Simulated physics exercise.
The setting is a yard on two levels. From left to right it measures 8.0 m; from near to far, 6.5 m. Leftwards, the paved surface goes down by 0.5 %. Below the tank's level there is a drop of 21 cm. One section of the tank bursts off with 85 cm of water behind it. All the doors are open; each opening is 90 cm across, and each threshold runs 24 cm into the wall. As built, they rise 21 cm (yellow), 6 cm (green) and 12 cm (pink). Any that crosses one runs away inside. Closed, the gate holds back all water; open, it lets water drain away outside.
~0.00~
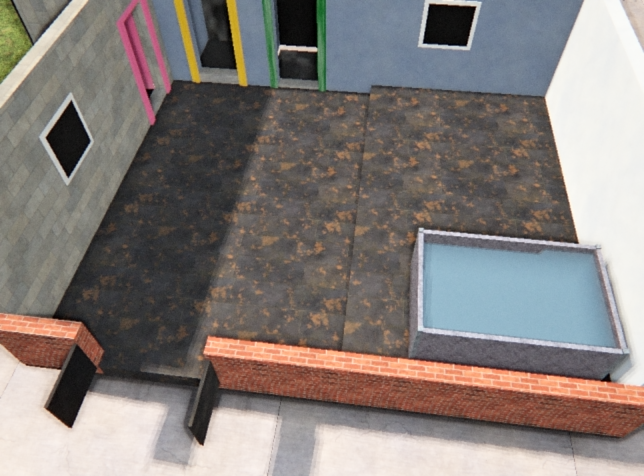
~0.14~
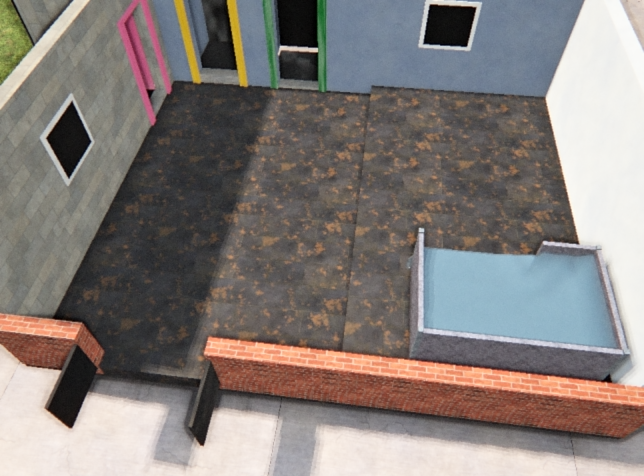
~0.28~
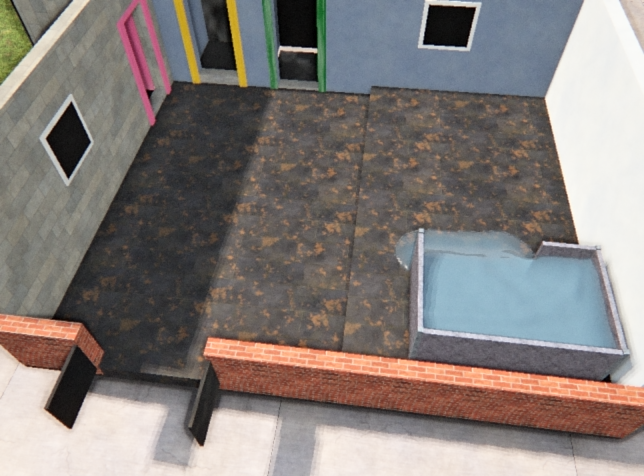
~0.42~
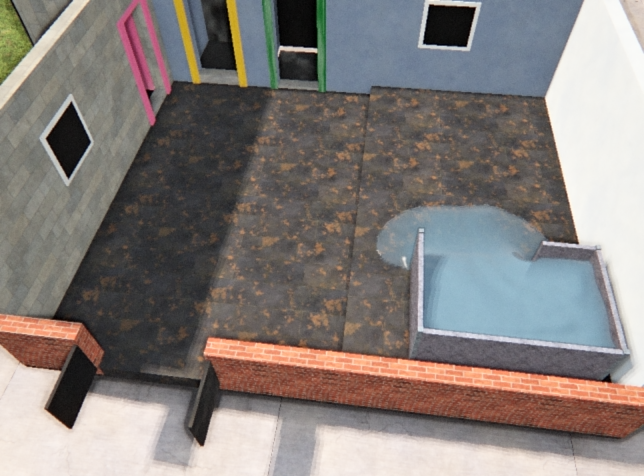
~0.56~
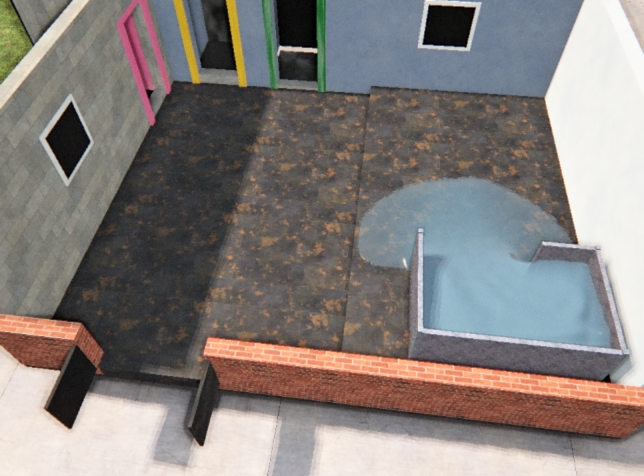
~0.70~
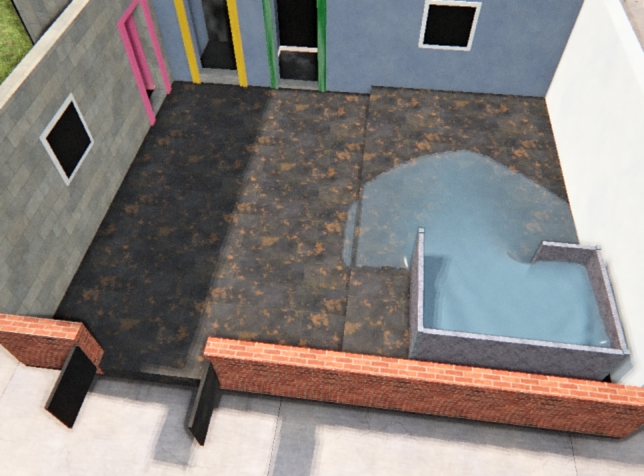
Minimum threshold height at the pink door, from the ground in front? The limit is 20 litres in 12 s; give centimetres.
I would say 19 cm.
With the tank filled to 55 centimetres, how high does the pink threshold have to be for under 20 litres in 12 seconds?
10.5 cm.
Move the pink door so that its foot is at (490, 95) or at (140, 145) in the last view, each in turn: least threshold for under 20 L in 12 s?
Minimums: Roughly 25 cm and 10.5 cm.
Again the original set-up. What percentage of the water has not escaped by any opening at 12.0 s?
About 86 per cent.
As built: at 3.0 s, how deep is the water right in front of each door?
Door by door in cm - yellow 11, green 13, pink 0.
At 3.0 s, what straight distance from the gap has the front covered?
Near 7.8 metres, give or take.
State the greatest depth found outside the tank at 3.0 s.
Around 29 centimetres.
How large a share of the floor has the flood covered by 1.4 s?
Approximately 35 % of the floor.
After 1.4 s water covers 35 % of the floor, deepest (35 cm) near (440, 263); it has not reached the pink door.
After 3.0 s water covers 55 % of the floor, deepest (29 cm) near (540, 130); it has not reached the pink door.
After 12.0 s water covers 95 % of the floor, deepest (14 cm) near (40, 343); 9 cm at the pink door, 124 litres in over its 12 cm threshold.
At the pink door as built, the water arrived by 3.4 s and peaked near 25 cm at 4.2 s.
With a threshold of 16.5 cm, 42 litres would have come in within the 12 s; with 22 cm, 9 litres. So under 20 litres takes about 19 cm.
